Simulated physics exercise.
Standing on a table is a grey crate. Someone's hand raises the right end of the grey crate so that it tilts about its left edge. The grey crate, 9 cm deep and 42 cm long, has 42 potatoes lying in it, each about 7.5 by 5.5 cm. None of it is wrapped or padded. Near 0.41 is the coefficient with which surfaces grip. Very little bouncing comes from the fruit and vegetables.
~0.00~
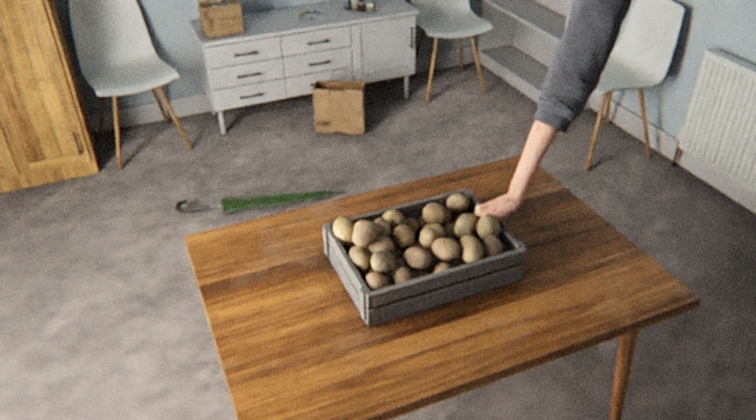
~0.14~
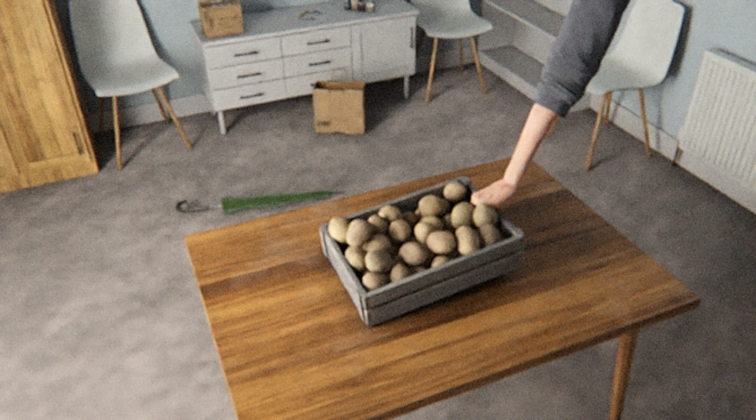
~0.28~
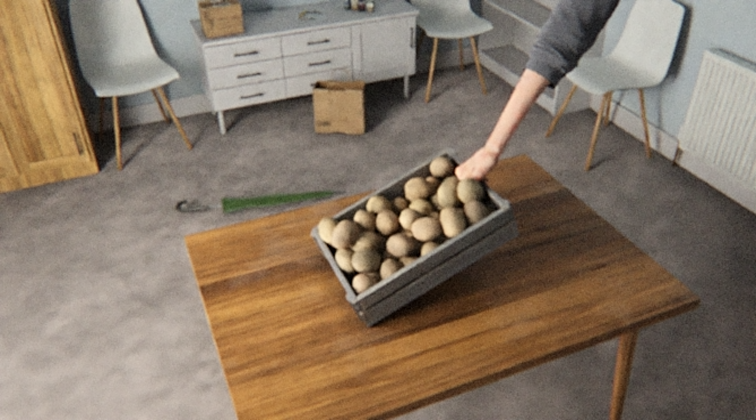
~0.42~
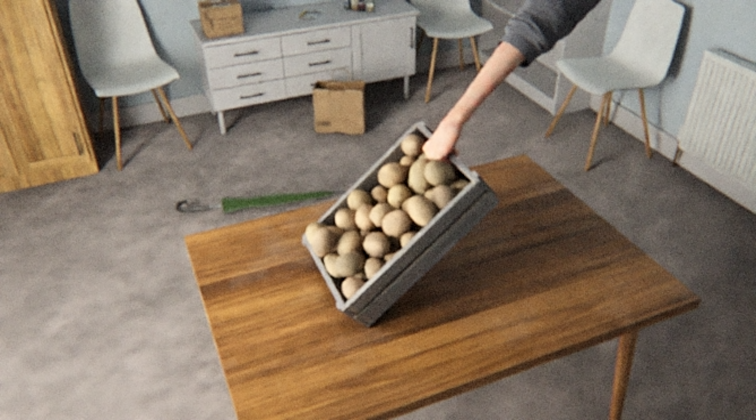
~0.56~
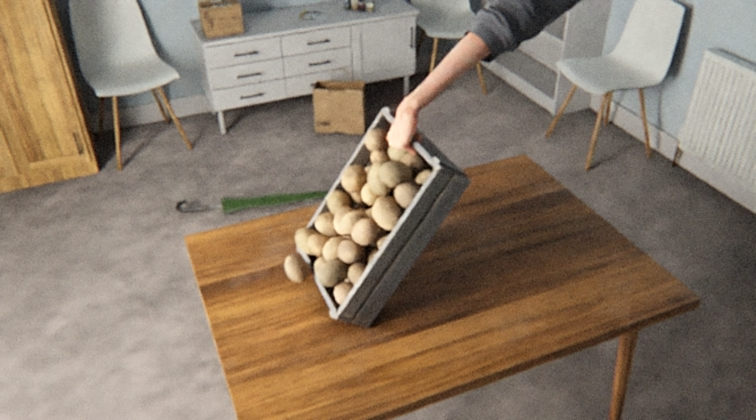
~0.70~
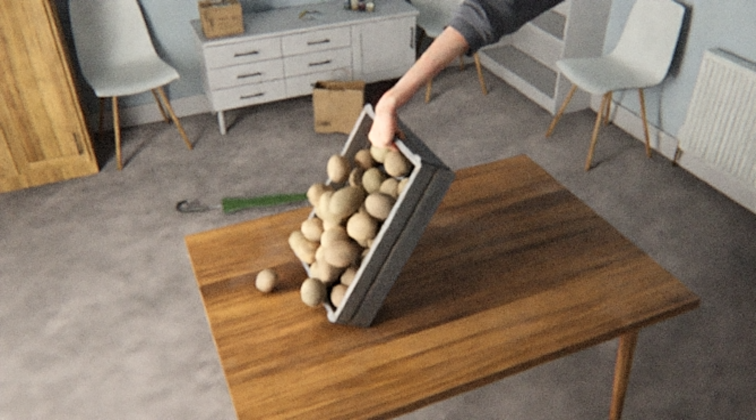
On a wooden table in a room, a hand raised the right end of a grey crate full of potatoes, tilting it steeply to the left, and one potato tumbled out onto the tabletop.
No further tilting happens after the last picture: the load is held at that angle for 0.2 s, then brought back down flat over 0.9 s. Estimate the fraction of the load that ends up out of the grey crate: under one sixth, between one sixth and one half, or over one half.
It keeps half to five sixths.
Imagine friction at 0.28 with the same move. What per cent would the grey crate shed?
In that case the grey crate sheds 40 per cent of its load.
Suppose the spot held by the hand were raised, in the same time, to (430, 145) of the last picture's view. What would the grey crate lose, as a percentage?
In that case the grey crate sheds 10 per cent.
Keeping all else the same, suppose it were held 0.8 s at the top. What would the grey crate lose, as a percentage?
The grey crate would shed 40 percent of its load.
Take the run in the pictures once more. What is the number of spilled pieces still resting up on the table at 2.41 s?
About 5.
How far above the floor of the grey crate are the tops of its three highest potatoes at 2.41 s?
That is close to 13 centimetres.
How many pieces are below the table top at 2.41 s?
Some 6 pieces.
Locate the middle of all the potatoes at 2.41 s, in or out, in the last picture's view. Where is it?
Centred roughly at (381, 265).
After 0.97 s, tilt 59°; the grey crate is down by 9 of 42.
After 1.31 s, tilt 34°; the grey crate is down by 11 of 42.
After 1.79 s, tilt 0°; the grey crate is down by 11 of 42.
Final count (at 2.41 s), the grey crate is down by 11 of 42. Asked share, 11 of 42, 26 per cent.
